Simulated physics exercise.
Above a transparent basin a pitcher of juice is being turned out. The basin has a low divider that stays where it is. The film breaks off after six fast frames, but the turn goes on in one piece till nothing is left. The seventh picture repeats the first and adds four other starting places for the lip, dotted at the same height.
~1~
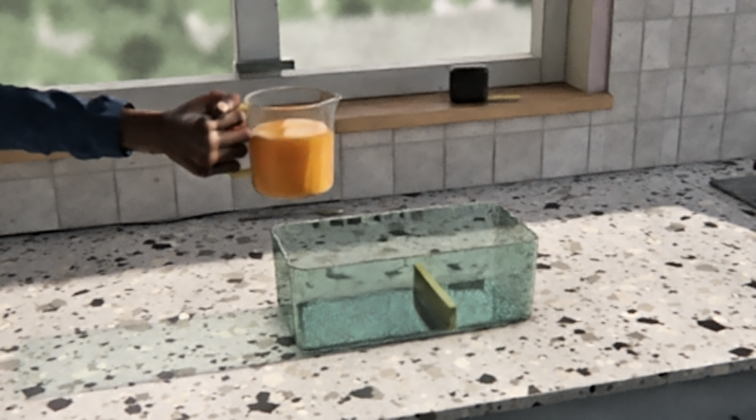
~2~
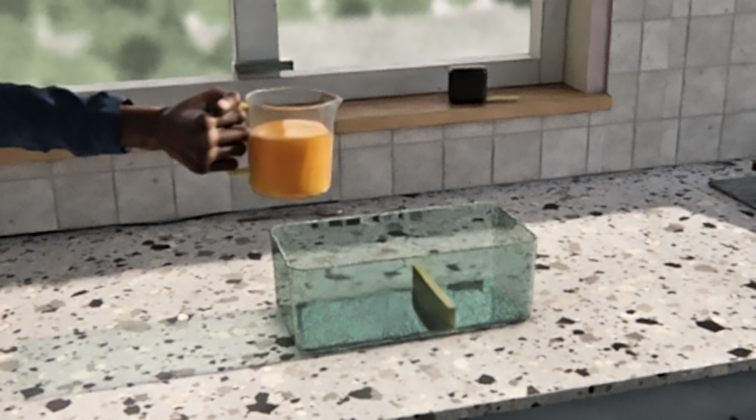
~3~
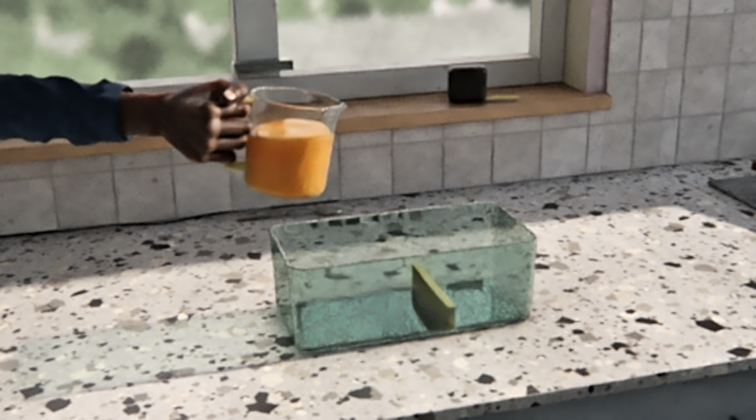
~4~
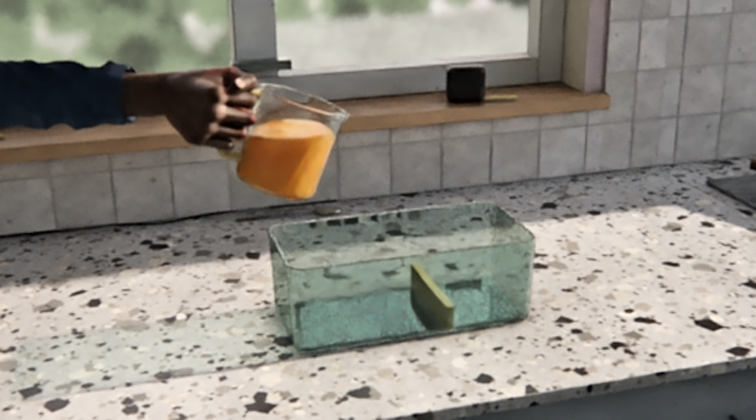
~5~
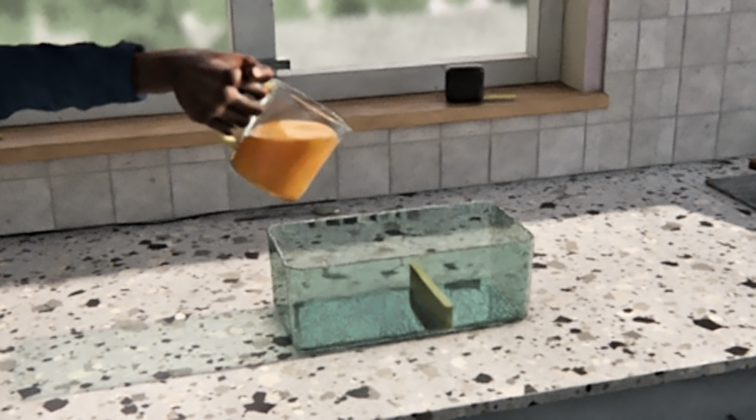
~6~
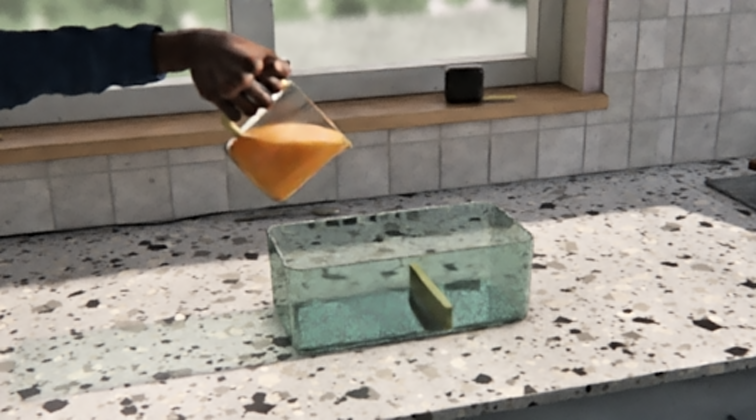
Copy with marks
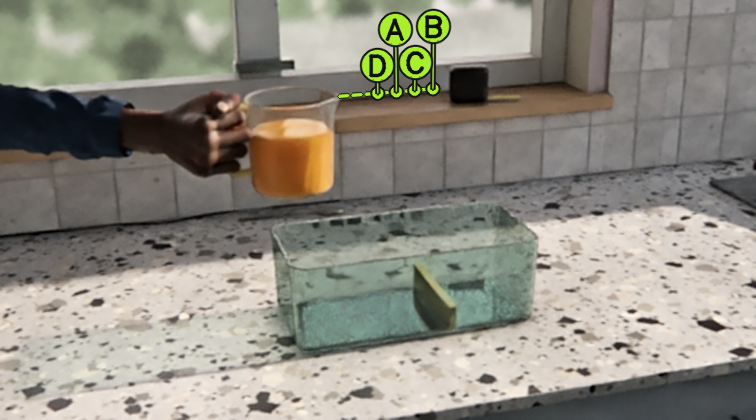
At first, a hand holds a clear pitcher of orange juice upright above a transparent basin with a low green wall inside, on a speckled counter. The hand then gradually tilts the pitcher to the right, steeper and steeper, until the juice slants up to its lip, with none leaving it.
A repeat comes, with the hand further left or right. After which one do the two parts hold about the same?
Spot D.
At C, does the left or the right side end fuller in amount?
The right side.
On the marked copy, A at (396, 91); B at (432, 88); C at (414, 90); D at (377, 93).
If A is chosen, about 13 % ends left of the wall and 85 % right of it.
If B is chosen, about 28 % ends left of the wall and 65 % right of it; 7 % is lost outside.
If C is chosen, about 11 % ends left of the wall and 85 % right of it; 5 % is lost outside.
If D is chosen, about 45 % ends left of the wall and 54 % right of it.
